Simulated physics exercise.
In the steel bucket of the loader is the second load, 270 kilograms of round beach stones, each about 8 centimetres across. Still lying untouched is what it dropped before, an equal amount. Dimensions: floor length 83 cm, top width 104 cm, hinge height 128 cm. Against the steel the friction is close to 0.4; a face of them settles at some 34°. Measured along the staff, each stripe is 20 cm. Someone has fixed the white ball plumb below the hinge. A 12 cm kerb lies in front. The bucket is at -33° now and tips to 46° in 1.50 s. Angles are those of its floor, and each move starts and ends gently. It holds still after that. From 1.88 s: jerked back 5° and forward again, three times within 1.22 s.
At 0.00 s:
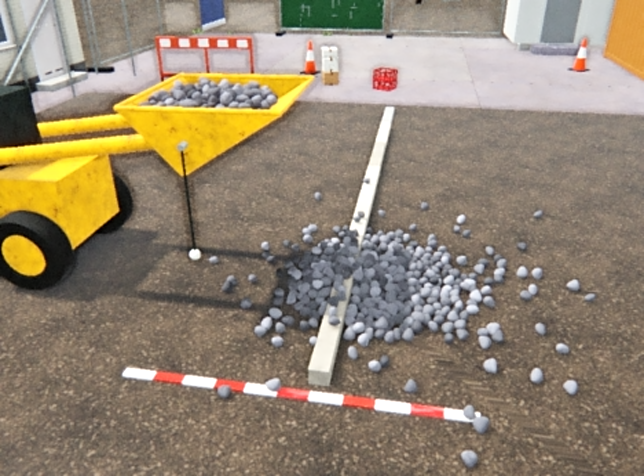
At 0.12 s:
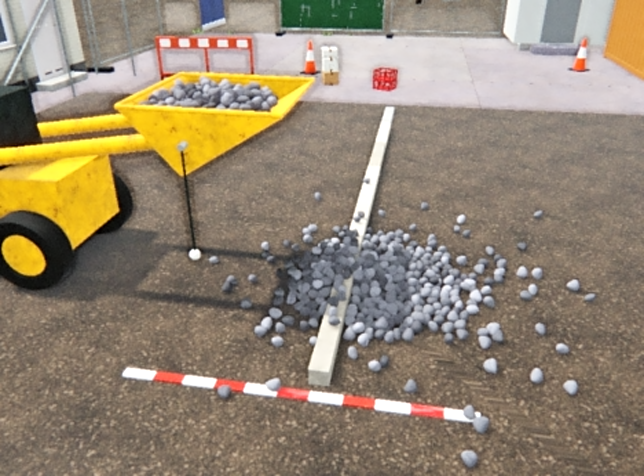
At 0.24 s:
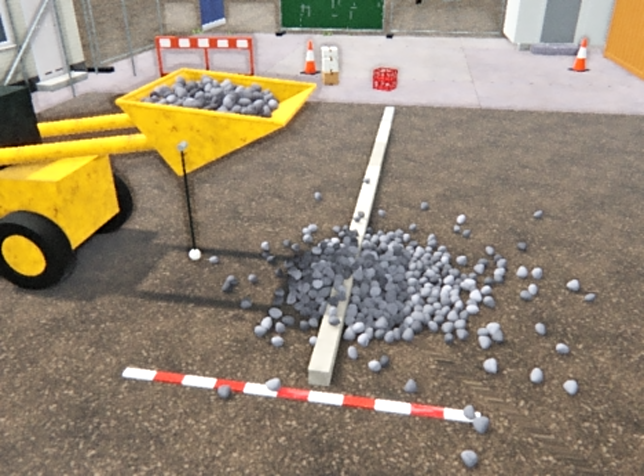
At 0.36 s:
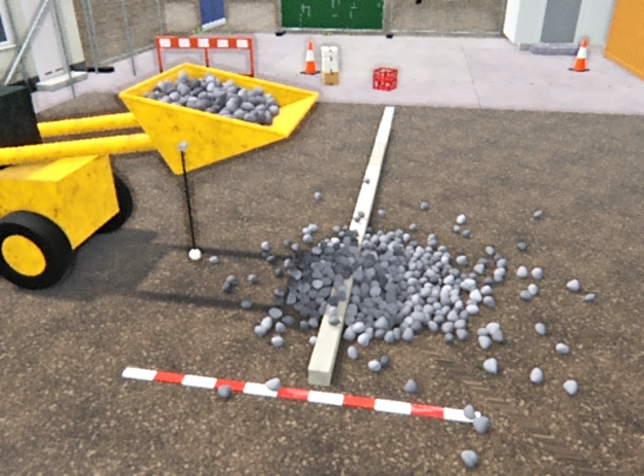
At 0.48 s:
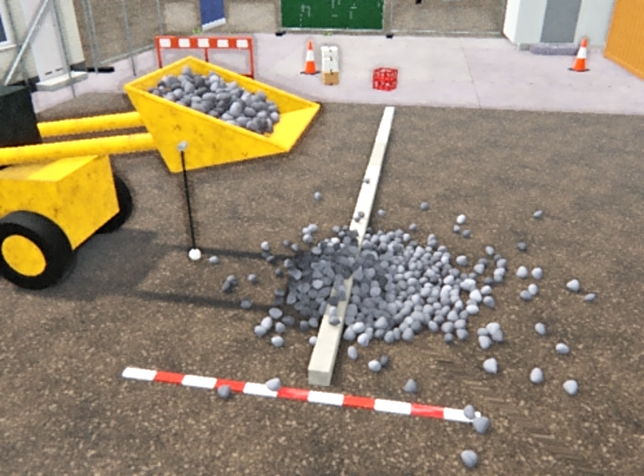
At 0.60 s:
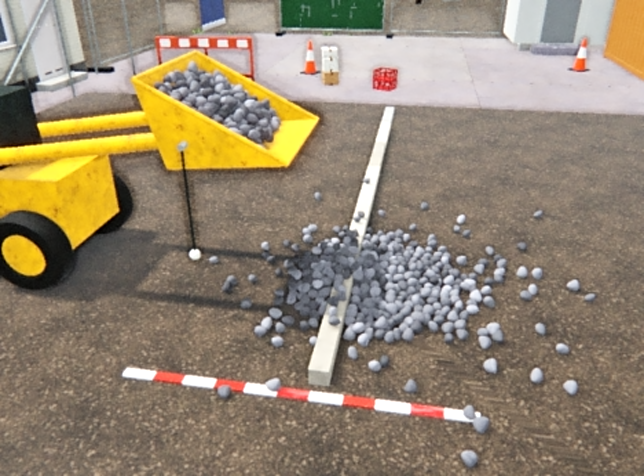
A yellow loader with a bucket full of grey stones slowly tilted the bucket forward, and the stones shifted a little inside it, while the scattered pile across the pale kerb lay still.
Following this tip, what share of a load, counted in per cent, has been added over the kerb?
14 per cent, roughly.
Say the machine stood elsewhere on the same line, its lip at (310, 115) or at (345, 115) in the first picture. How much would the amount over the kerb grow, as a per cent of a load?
I'd expect near 40 per cent first and near 80 per cent next.
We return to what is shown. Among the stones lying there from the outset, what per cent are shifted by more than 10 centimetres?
I'd say roughly 10 per cent of them.
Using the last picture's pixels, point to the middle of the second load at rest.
I'd say close to (311, 267).
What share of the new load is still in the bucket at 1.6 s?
Close to 15 in a hundred.
After 1.1 s the floor is at 33°; in per cent of one load, 94 in the bucket, 37 on this side of the kerb, 69 over the kerb; the foremost stones are at (551, 286).
After 1.6 s the floor is at 46°; in per cent of one load, 14 in the bucket, 116 on this side of the kerb, 70 over the kerb; the foremost stones are at (551, 286).
After 3.5 s the floor is at 46°; in per cent of one load, 0 in the bucket, 117 on this side of the kerb, 83 over the kerb; the foremost stones are at (551, 286).
After 6.2 s the floor is at 46°; in per cent of one load, 0 in the bucket, 117 on this side of the kerb, 83 over the kerb; the foremost stones are at (551, 286). Net gain over the kerb, 14.
